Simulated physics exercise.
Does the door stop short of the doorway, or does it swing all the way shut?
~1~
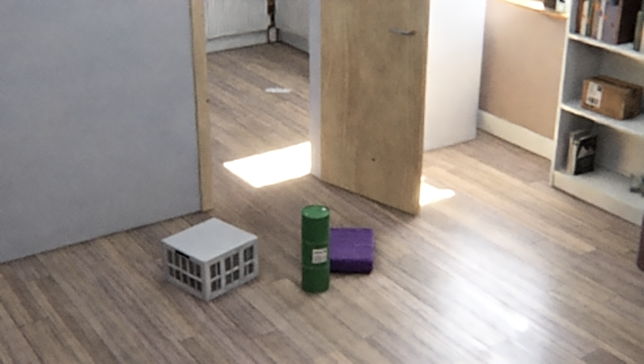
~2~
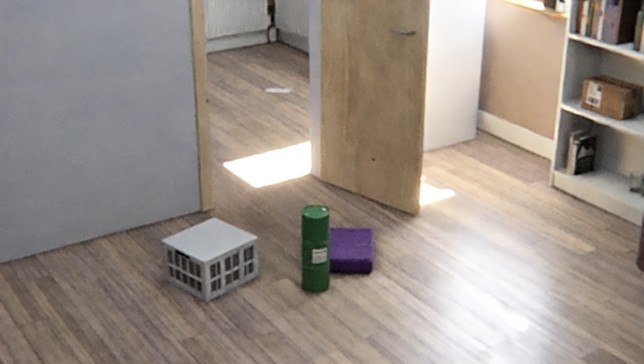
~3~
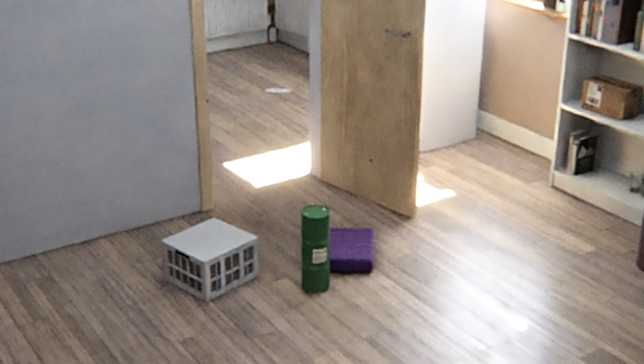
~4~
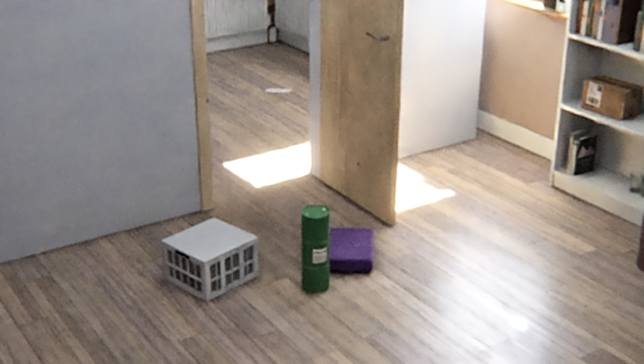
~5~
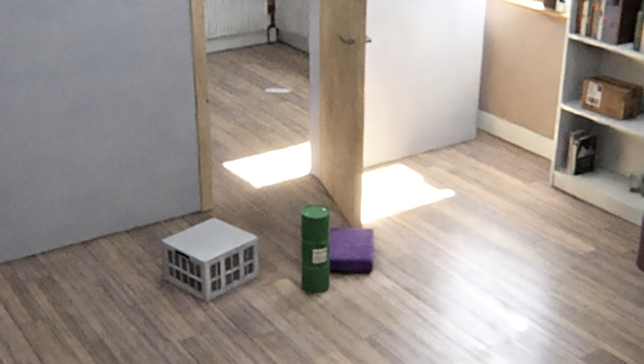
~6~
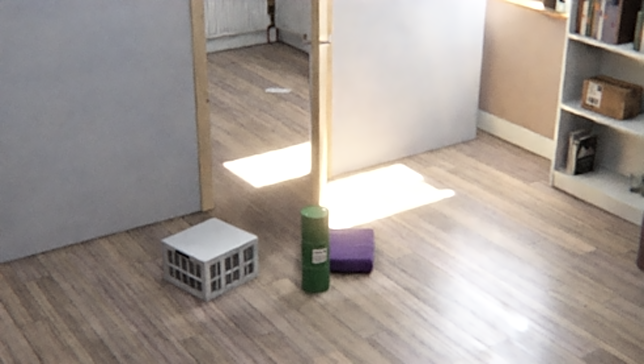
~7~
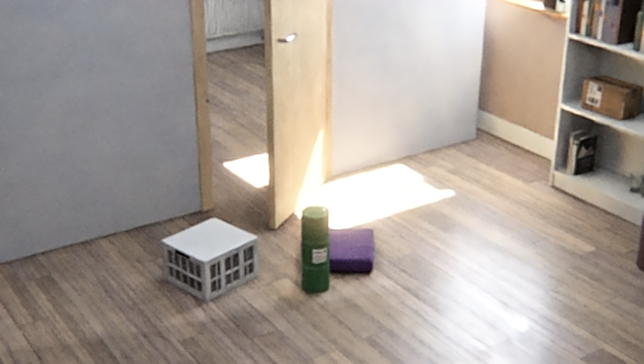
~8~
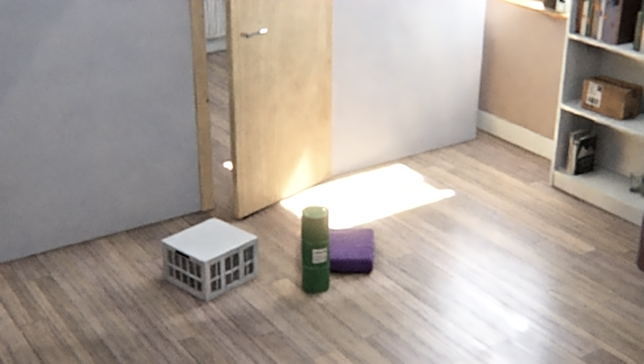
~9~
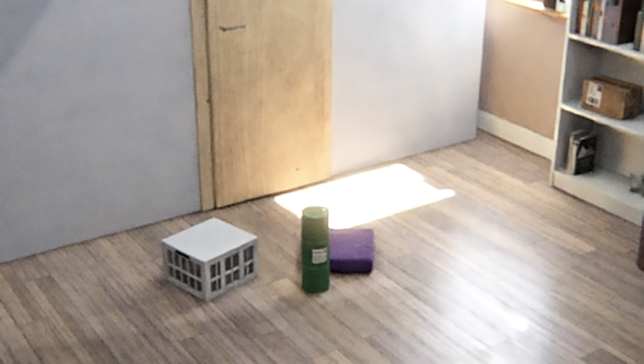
It swings all the way shut, passing clear of the things on the floor and closing off the doorway.
A pale wooden door stands wide open in a room with a wood-plank floor, seen from slightly above by a still camera. A white crate sits on the floor at the left, with a green canister and a purple cushion side by side near the middle, and a bookshelf at the right. The door starts slowly, then swings toward the viewer and round to the left, passing behind the canister, cushion and crate without touching them. It ends shut across the doorway, with all three objects still in their places.
